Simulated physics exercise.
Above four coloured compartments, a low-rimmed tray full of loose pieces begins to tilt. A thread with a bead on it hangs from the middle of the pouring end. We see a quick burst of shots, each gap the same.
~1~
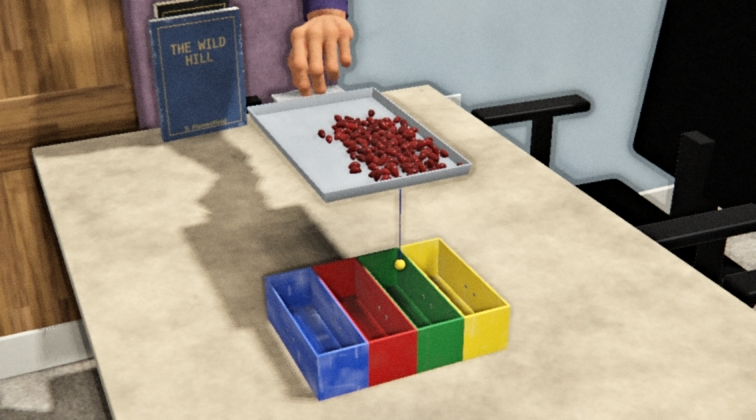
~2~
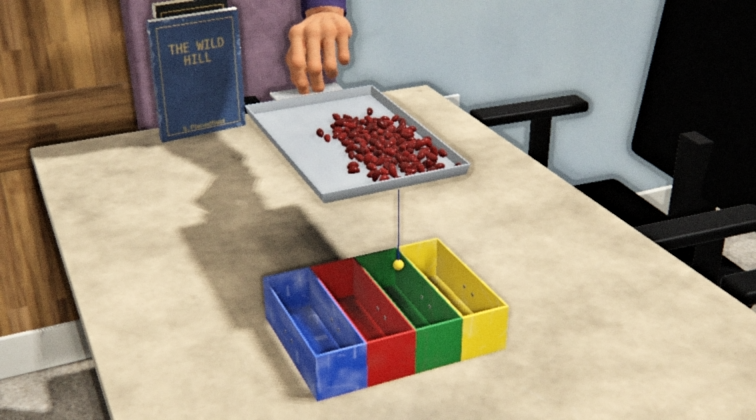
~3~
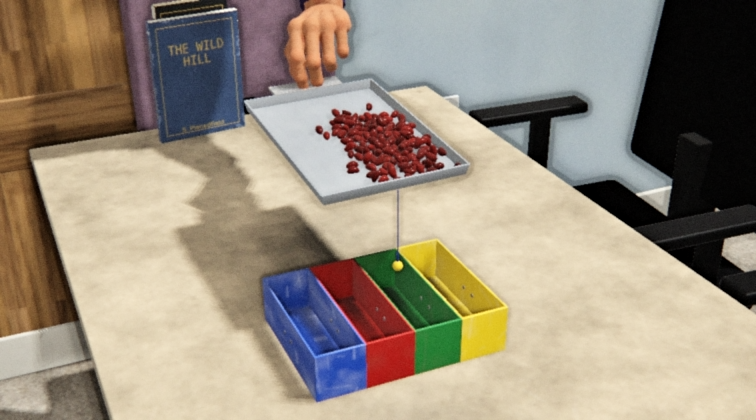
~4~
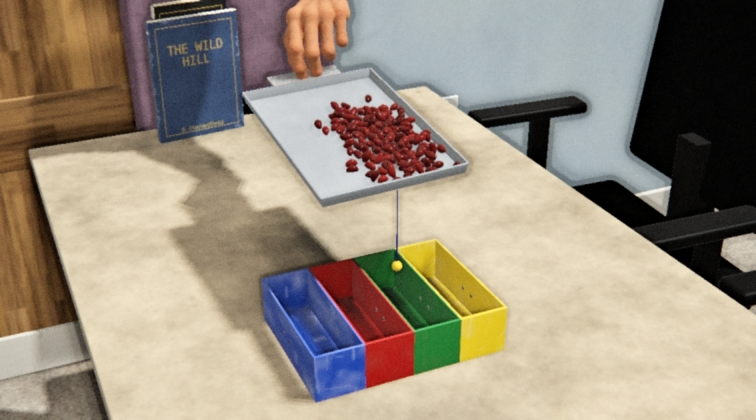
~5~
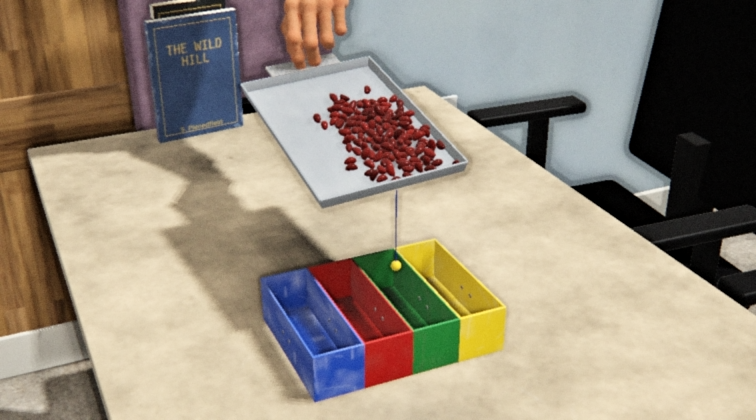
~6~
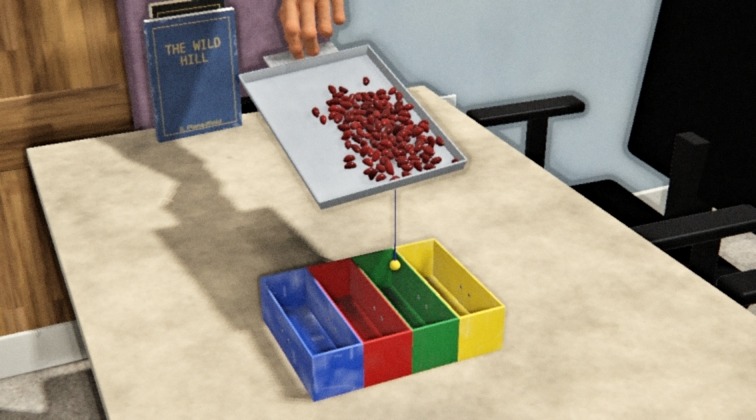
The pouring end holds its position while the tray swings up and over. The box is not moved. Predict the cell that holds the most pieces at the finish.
I predict the red cell.
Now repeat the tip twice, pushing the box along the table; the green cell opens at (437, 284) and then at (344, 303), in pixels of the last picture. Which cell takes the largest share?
The first placement favours the blue cell, while the second favours the green cell.
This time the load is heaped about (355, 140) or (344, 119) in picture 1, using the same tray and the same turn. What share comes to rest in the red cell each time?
In order, roughly 40 % and 50 %.
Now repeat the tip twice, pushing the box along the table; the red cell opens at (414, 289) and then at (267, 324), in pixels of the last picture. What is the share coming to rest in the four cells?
First 70 %, then 80 %.
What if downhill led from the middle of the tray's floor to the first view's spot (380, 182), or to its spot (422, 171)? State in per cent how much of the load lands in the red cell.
Close to 30 percent first and close to 0 percent second.
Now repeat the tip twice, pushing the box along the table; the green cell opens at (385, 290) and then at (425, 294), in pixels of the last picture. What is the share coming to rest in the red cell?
Approximately 50 percent, followed by approximately 50 percent.
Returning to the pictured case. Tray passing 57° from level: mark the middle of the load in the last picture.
The middle of the pieces sits at roughly (370, 154).
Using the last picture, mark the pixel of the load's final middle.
About (365, 343).
Soon, tray tipped steeply; nearly all on the tray; a stray few in the blue cell; a stray few in the red cell; a stray few falling or outside the box.
A while on, tray tipped right over; about two thirds on the tray; a small part in the red cell; a small part in the green cell; a small part in the blue cell; a small part falling or outside the box.
Towards the end, tray tipped past a quarter turn; about two thirds in the red cell; about a quarter in the green cell; about a quarter in the blue cell; a stray few in the yellow cell.
Finally, tray tipped past a quarter turn; about two thirds in the red cell; about a quarter in the green cell; about a quarter in the blue cell; a stray few in the yellow cell.
